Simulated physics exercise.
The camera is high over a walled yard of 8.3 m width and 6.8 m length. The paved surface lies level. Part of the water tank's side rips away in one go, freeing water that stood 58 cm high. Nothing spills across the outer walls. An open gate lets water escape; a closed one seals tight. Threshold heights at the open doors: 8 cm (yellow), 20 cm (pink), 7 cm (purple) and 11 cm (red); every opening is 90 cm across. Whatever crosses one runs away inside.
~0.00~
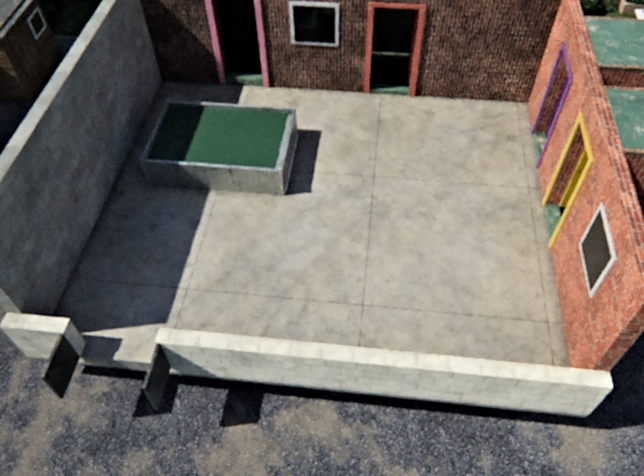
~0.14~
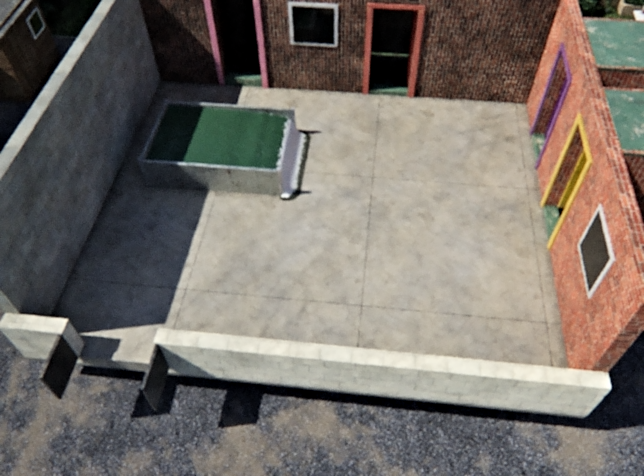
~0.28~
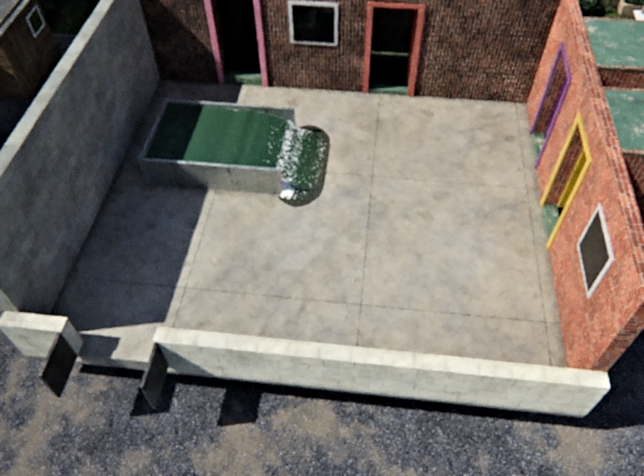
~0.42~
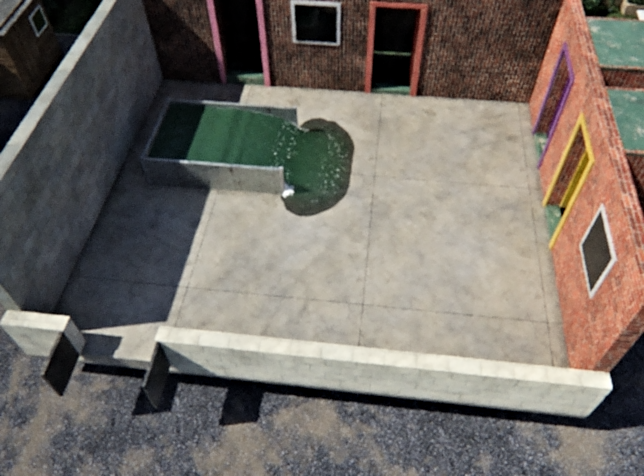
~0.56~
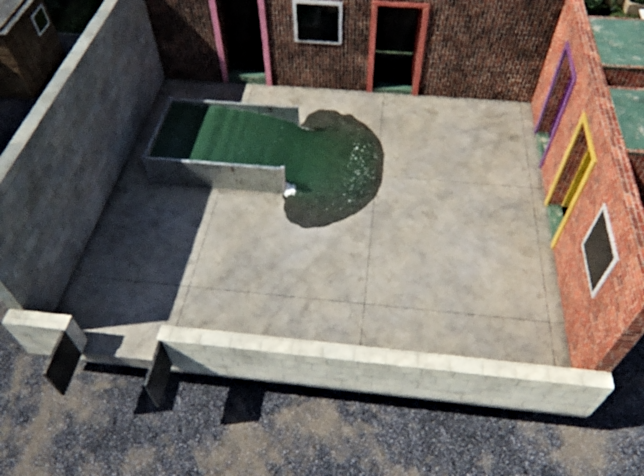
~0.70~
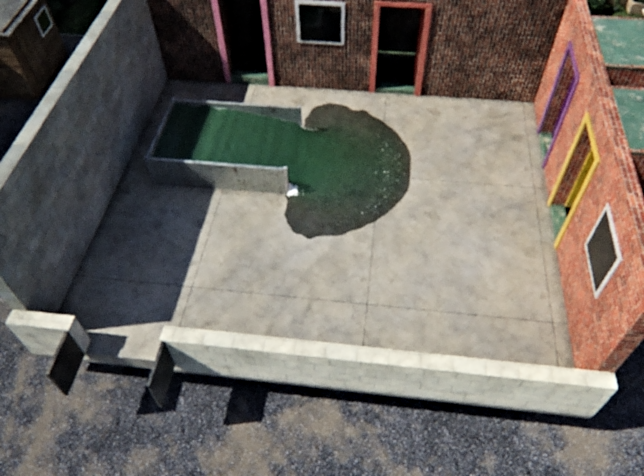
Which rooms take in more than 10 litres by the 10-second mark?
Within that time: At the yellow door it goes over the limit; at the pink door it keeps below the limit; at the purple door it exceeds the limit; at the red door it does not reach the limit.
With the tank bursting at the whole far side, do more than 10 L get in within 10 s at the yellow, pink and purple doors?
Then: Yellow not over, pink past it, purple over.
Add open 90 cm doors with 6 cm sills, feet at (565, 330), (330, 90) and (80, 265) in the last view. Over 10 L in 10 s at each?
In turn: Over, not over, under.
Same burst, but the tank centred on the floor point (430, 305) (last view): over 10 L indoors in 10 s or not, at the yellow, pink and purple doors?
Against that limit: Yellow past it, pink below, purple under.
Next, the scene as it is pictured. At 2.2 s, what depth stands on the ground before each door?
In cm: Yellow 16, pink 0, purple 16, red 11.
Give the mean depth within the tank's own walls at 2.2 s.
About 25 cm.
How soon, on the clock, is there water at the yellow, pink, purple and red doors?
Arrival: Yellow 1.8 s, pink 9.0 s, purple 1.8 s, red 1.4 s.
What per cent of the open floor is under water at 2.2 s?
About 45 per cent.
After 1.4 s water covers 30 % of the floor and is deepest (26 cm) near (293, 183); yellow door not reached, pink door not reached, purple door not reached, red door 1 cm at the sill, 0 L in.
After 2.2 s water covers 45 % of the floor and is deepest (22 cm) near (296, 170); yellow door 16 cm at the sill, 3 L in, pink door not reached, purple door 16 cm at the sill, 9 L in, red door 11 cm at the sill, 0 L in.
After 3.5 s water covers 50 % of the floor and is deepest (28 cm) near (535, 122); yellow door 19 cm at the sill, 61 L in, pink door not reached, purple door 20 cm at the sill, 84 L in, red door 9 cm at the sill, 0 L in.
After 6.0 s water covers 55 % of the floor and is deepest (14 cm) near (573, 381); yellow door 11 cm at the sill, 114 L in, pink door not reached, purple door 12 cm at the sill, 191 L in, red door 7 cm at the sill, 0 L in.
After 10.0 s water covers 85 % of the floor and is deepest (8 cm) near (429, 376); yellow door 5 cm at the sill, 118 L in, pink door 2 cm at the sill, 0 L in, purple door 5 cm at the sill, 202 L in, red door 5 cm at the sill, 0 L in.
